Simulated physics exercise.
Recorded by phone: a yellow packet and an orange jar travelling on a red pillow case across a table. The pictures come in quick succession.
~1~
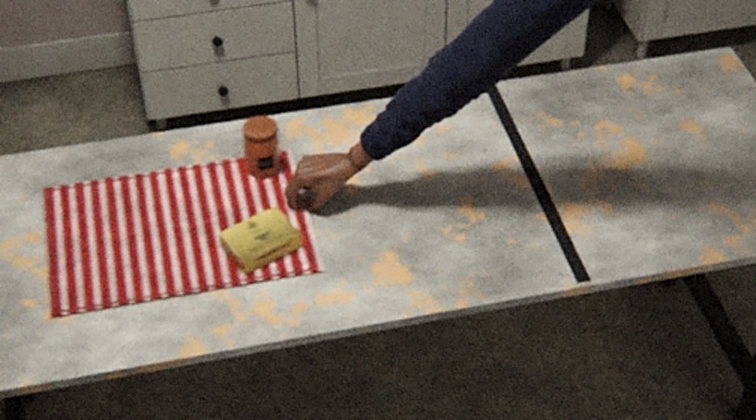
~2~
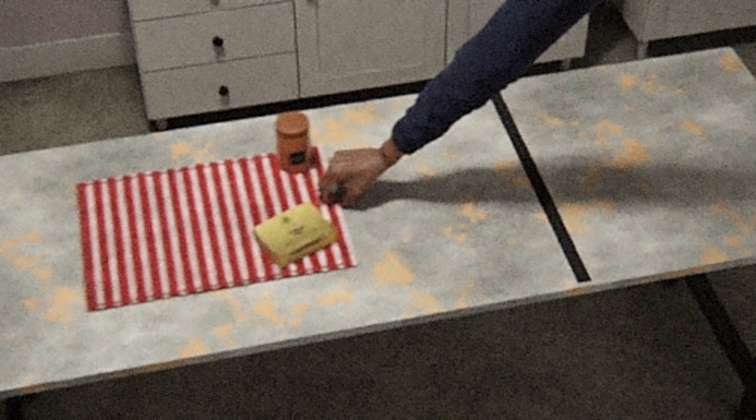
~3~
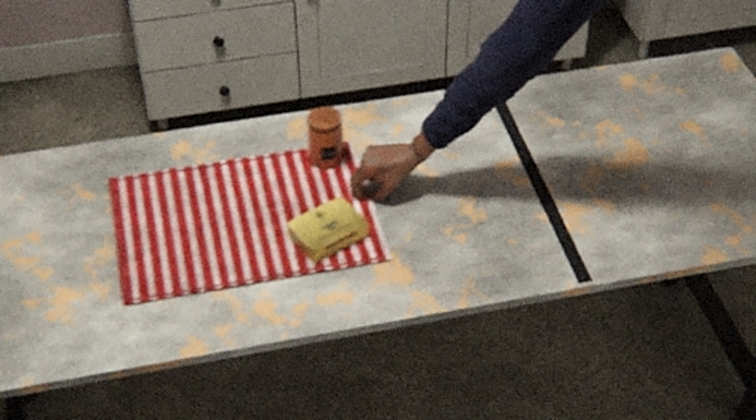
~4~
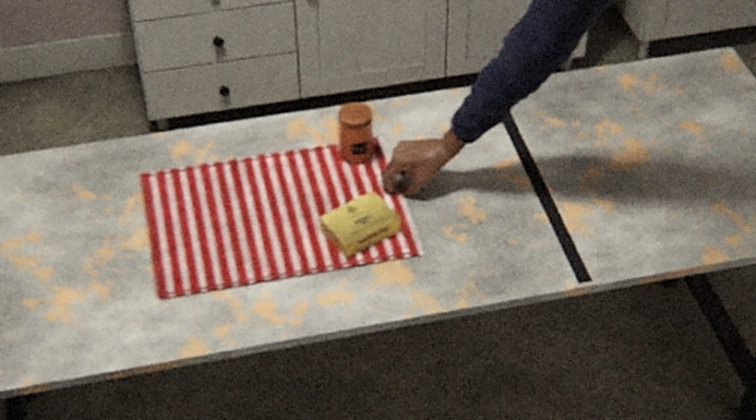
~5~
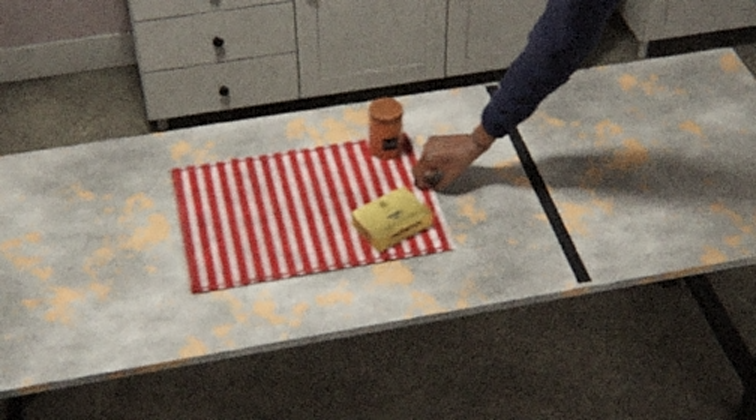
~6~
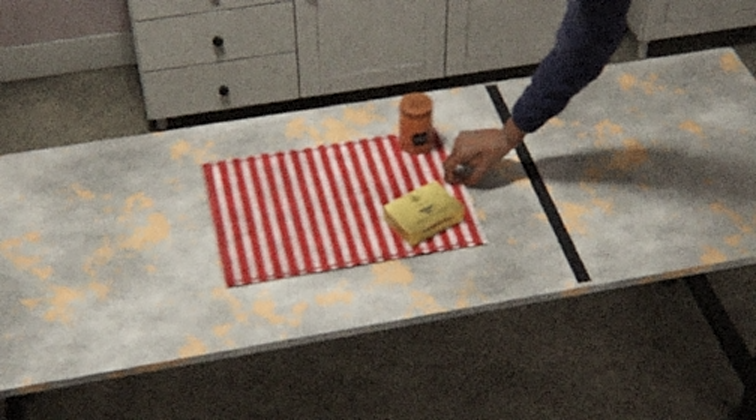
A red and white striped cloth slid steadily to the right across a table, pulled by a hand gripping its edge, while a yellow packet and an orange jar rode along on top of it.
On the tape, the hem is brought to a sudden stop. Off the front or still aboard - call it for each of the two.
Yellow packet: Off the front, orange jar: Off the front.
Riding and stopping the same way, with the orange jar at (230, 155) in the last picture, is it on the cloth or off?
Result for that case: It sits tight.
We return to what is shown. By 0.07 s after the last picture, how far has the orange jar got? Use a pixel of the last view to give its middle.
Its middle is somewhere near (458, 118).
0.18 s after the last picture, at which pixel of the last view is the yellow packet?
Around (529, 196).
Then, 0.07 s later than the last view, hem short of the tape; yellow packet on the cloth near (467, 206); orange jar on the cloth near (458, 118).
Then, 0.18 s later than the last view, hem at the tape; yellow packet on the cloth near (529, 196); orange jar ahead of the hem near (517, 109).
Finally, hem at the tape; yellow packet ahead of the hem near (577, 188); orange jar knocked over near (583, 106). The yellow packet shoots off the front and the orange jar slides clear of the cloth.
